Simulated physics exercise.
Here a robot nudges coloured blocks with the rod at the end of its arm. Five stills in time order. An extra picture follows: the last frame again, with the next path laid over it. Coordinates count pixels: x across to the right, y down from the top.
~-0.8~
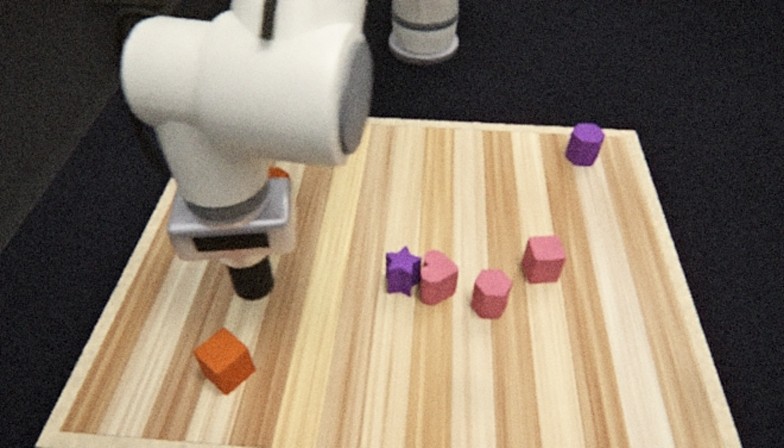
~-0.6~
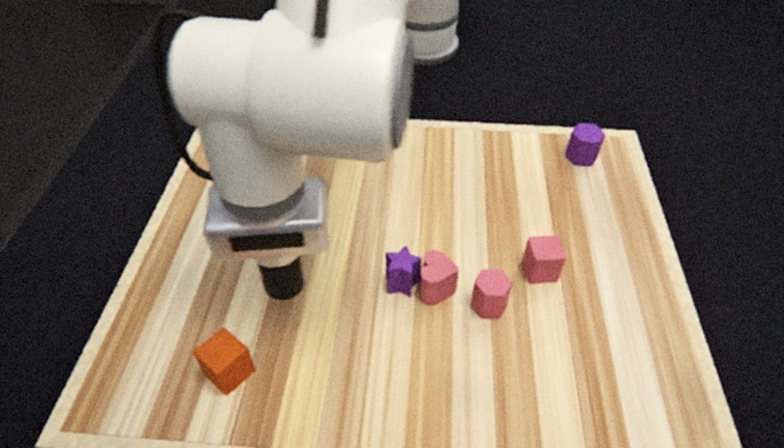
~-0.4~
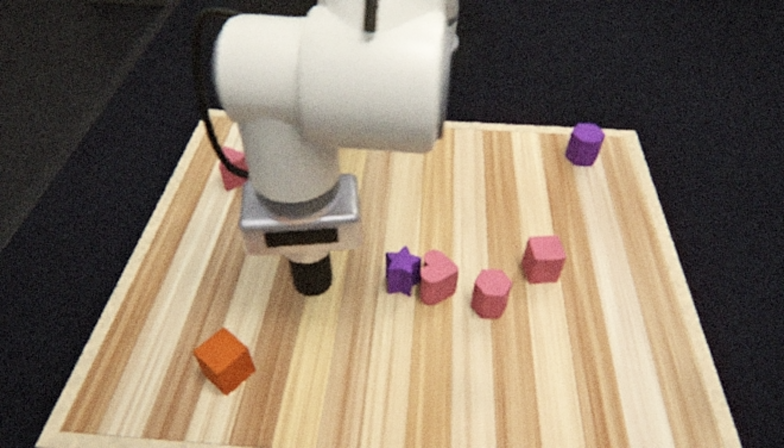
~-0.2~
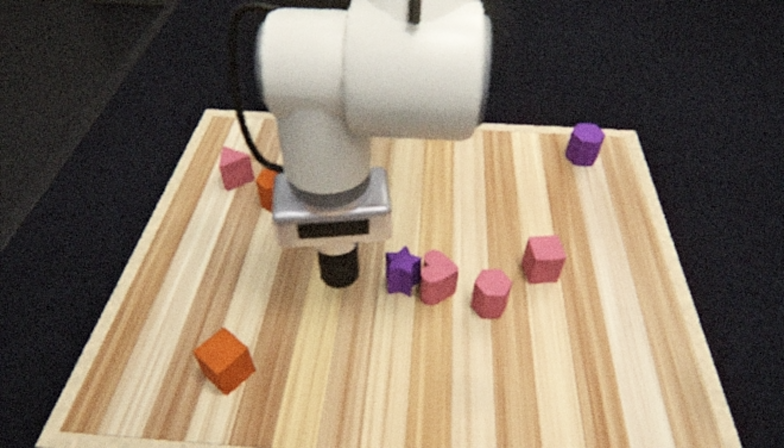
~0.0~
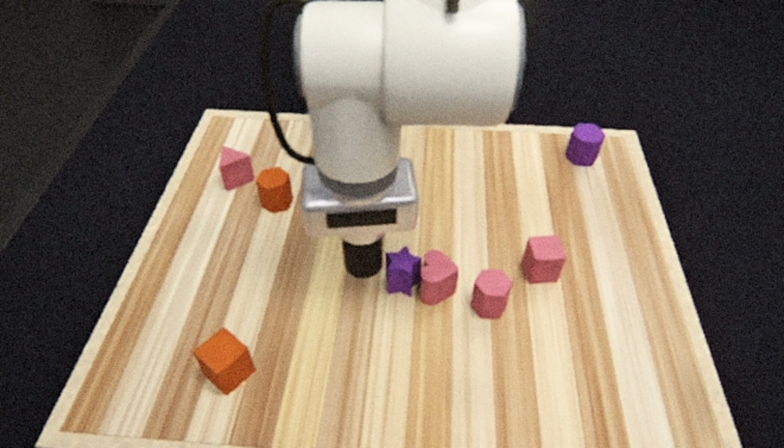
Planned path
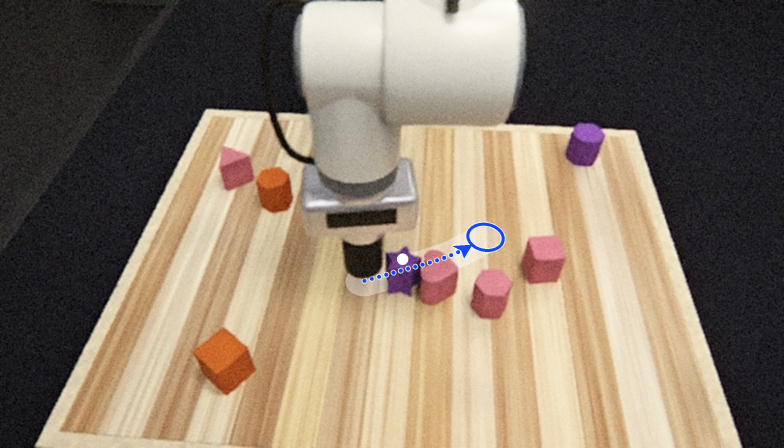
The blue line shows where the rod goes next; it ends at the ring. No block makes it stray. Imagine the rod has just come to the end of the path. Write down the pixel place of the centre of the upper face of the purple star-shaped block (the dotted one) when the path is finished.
The top centre is at (478, 248).
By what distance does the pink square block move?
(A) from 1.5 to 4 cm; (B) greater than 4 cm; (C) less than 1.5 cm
The correct letter is C.
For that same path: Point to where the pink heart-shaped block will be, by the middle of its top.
The centre of its top will be at (495, 269).
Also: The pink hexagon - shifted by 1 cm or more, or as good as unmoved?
The answer is that it is displaced.
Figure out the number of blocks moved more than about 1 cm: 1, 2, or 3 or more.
I count three at least.
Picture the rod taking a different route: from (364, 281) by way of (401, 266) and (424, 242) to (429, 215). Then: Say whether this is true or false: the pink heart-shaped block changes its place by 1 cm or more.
That is true.
Drawn move, from (364, 281) over (409, 269) and (450, 256) to (485, 237); the dot is on the purple star-shaped block.
The first path, step by step. One third of the way, rod at (409, 251); purple star-shaped block at (439, 256), turned 35° clockwise; pink heart-shaped block at (465, 267), turned 20° clockwise; pink hexagon at (500, 284).
Two thirds of the way, rod at (453, 238); purple star-shaped block at (474, 251), turned 60° clockwise; pink heart-shaped block at (495, 268), turned 40° clockwise; pink hexagon at (521, 294), turned 35° clockwise.
At the end, rod at (489, 220); purple star-shaped block at (478, 248), turned 80° clockwise; pink heart-shaped block at (495, 269), turned 40° clockwise; pink hexagon at (521, 294), turned 35° clockwise; pink square block still.
